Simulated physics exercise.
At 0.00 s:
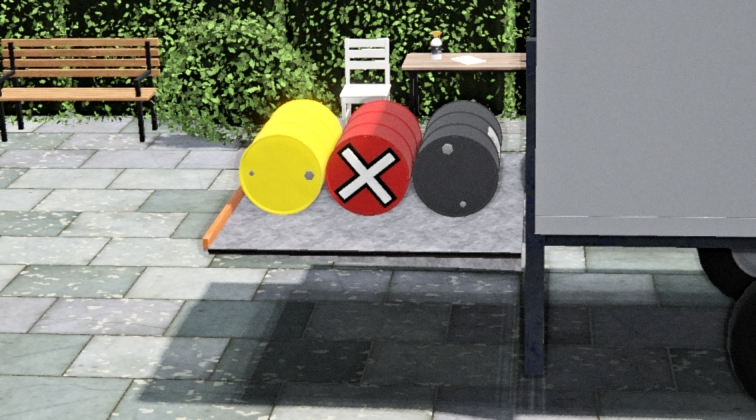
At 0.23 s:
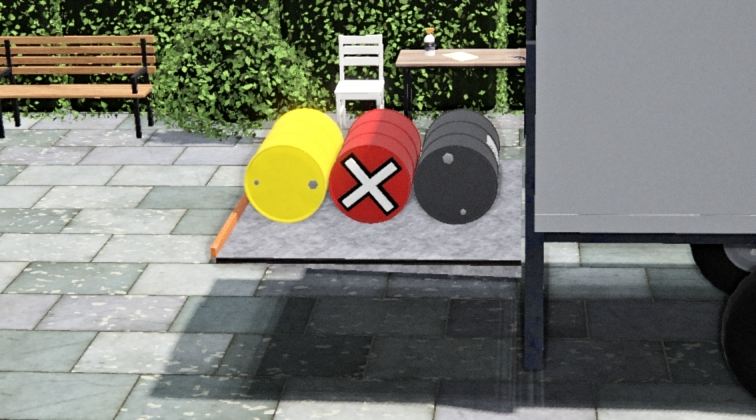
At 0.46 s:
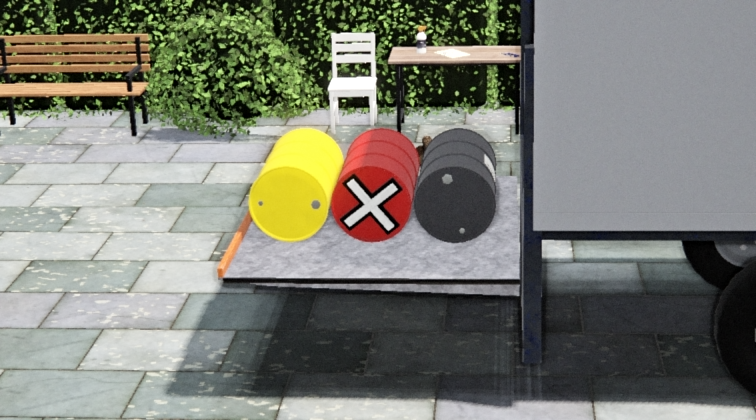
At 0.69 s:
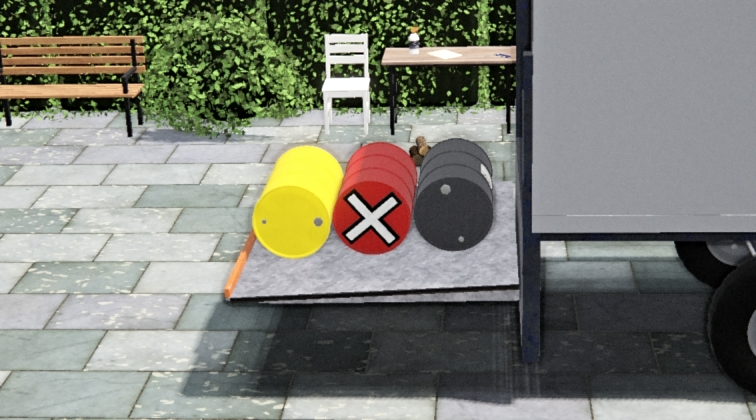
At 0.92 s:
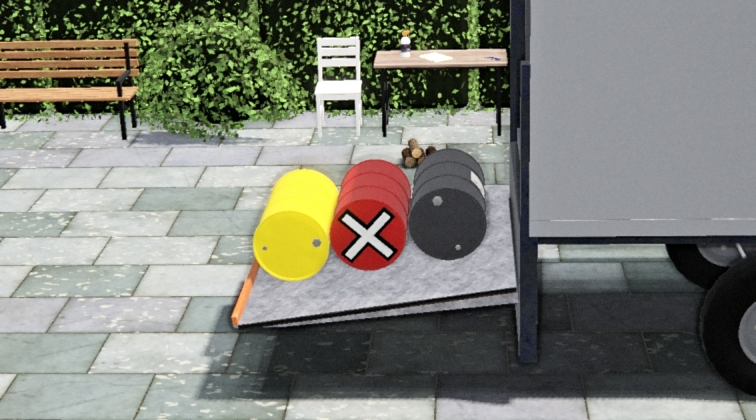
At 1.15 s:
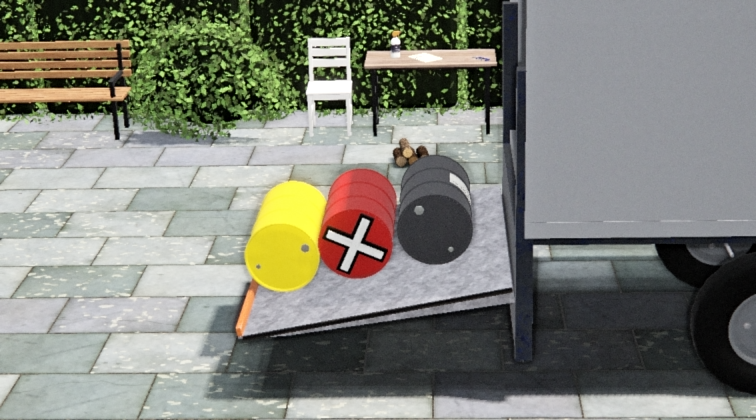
A lorry's tail platform lowers and tilts down leftward as three drums shift slightly left.
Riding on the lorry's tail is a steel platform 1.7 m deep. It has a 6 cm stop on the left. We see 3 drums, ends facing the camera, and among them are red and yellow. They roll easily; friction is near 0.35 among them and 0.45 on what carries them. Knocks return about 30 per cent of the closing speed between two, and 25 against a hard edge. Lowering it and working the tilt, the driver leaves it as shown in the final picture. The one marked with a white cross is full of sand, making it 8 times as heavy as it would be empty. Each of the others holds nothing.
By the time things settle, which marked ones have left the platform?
Red drum: Goes over the edge; yellow: Goes over the edge.
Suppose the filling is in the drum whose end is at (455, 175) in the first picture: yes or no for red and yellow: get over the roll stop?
For red it happens, while for yellow it happens.
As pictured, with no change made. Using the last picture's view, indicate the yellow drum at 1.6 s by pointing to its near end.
It should be close to pixel (244, 258).
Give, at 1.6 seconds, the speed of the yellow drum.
0.6 m/s, roughly.
After 1.6 s, red is on the plate, 50 cm from the stop, rolling left; yellow is on the plate, 5 cm from the stop, rolling left; 0 over the stop so far.
After 2.0 s, red is on the plate, 15 cm from the stop, rolling left; yellow is over the stop and falling; 1 over the stop so far.
After 2.5 s, red is over the stop and falling; yellow is on the ground; 2 over the stop so far.
At rest (4.5 s), red is on the ground; yellow is on the ground; 3 over the stop so far.
